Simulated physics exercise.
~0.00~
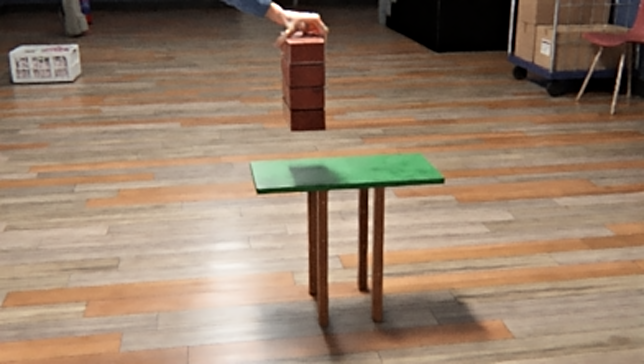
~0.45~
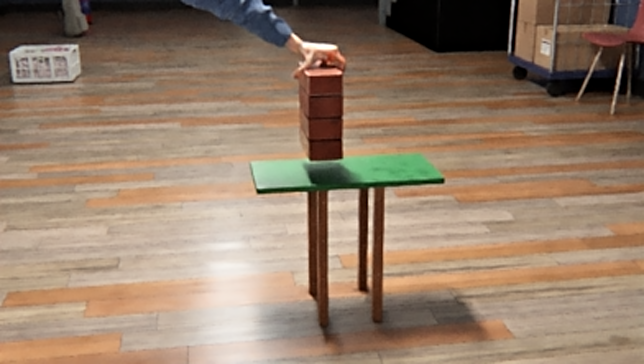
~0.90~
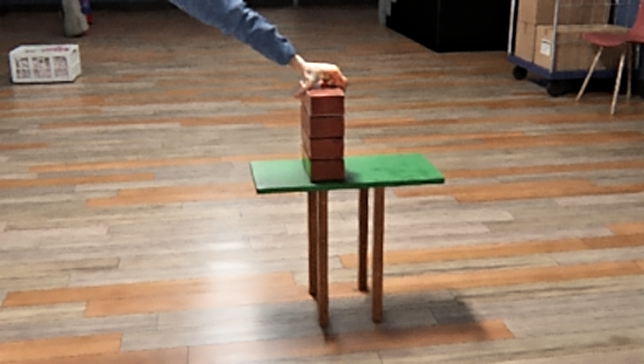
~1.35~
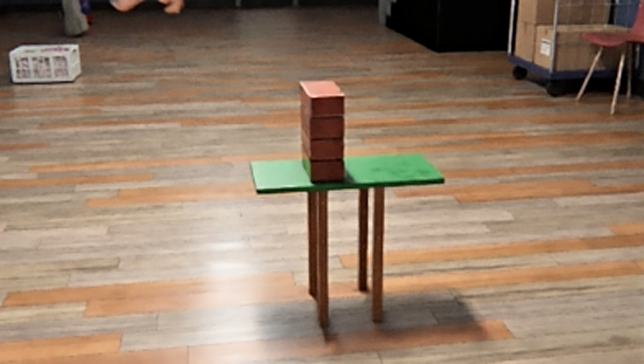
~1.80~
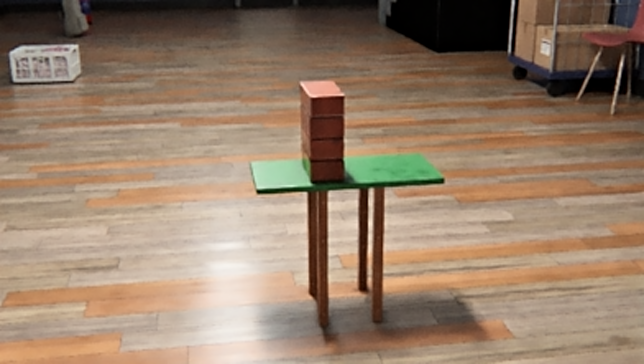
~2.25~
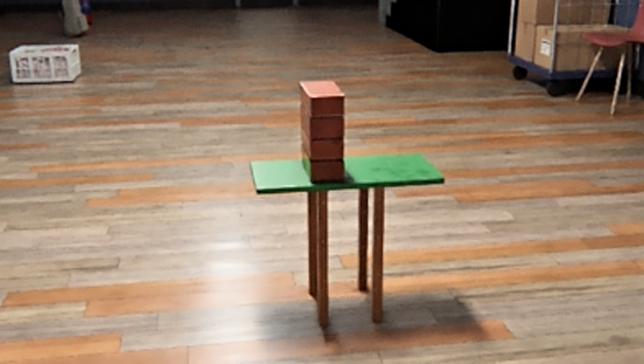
A stack of reddish bricks, held from above by a hand, moves right and down onto the left part of a slim green-topped stand with thin brown legs. The hand lets go and withdraws to the upper left, and the stand stays upright with the bricks resting on it.
